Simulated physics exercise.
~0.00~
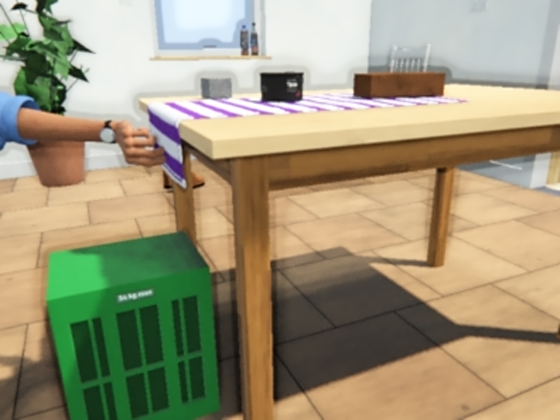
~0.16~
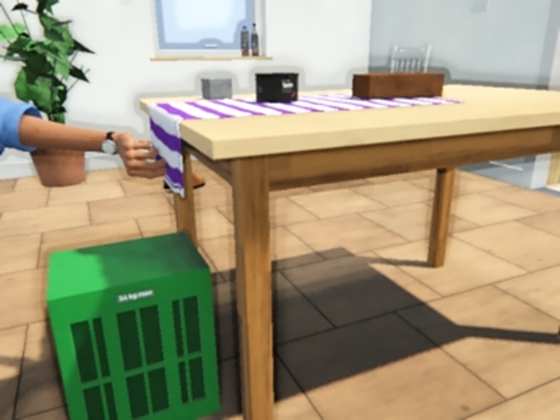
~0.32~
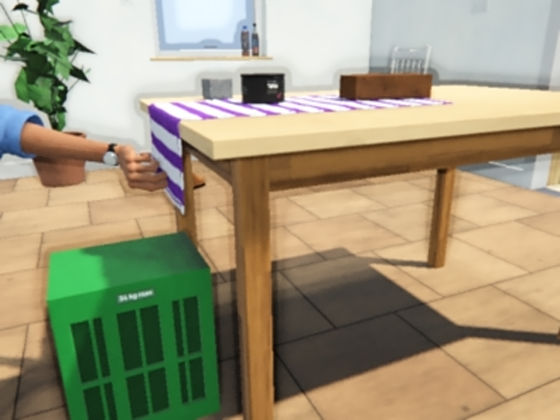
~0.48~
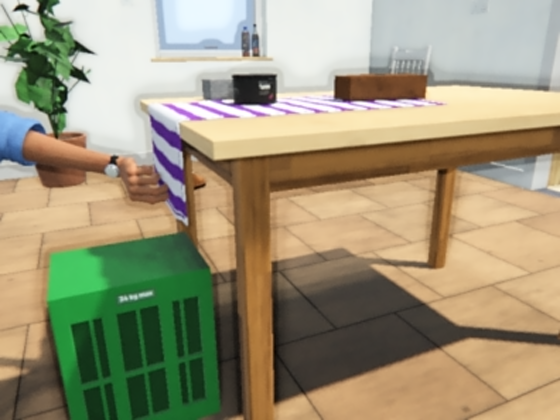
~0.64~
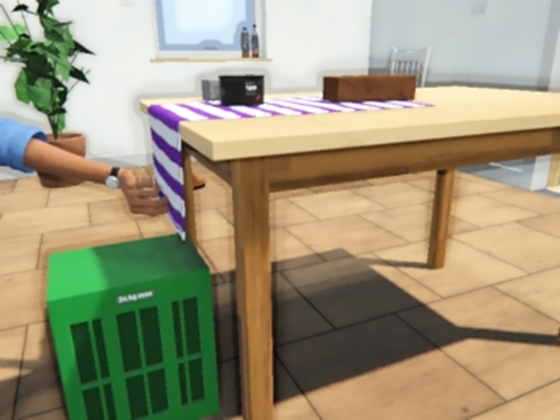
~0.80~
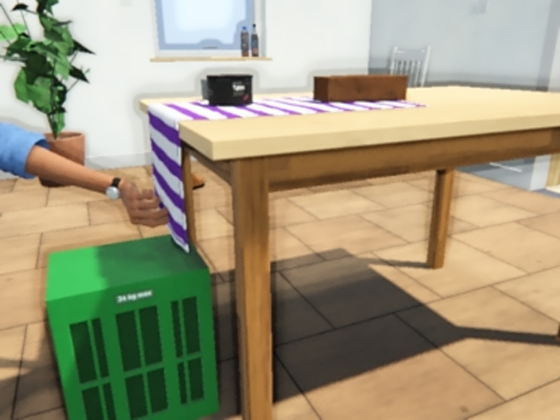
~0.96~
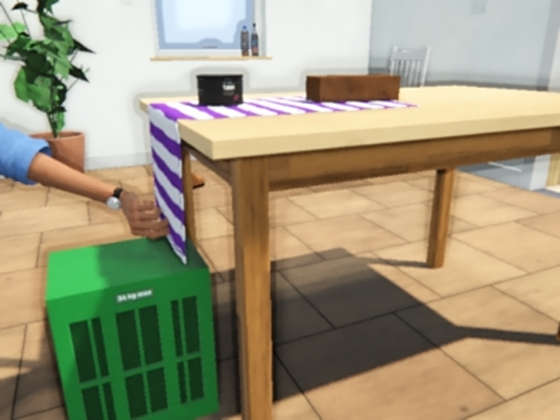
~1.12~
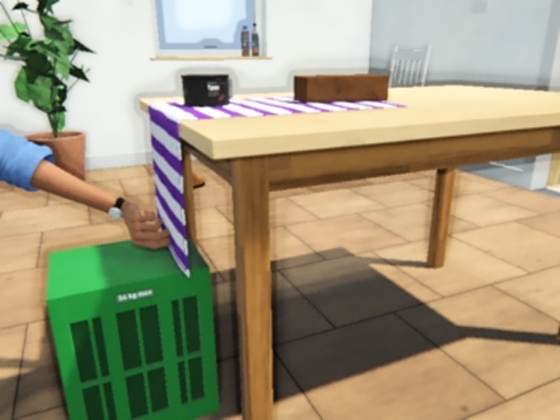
A hand pulls a towel down to a crate, sliding tub and brick along the table.
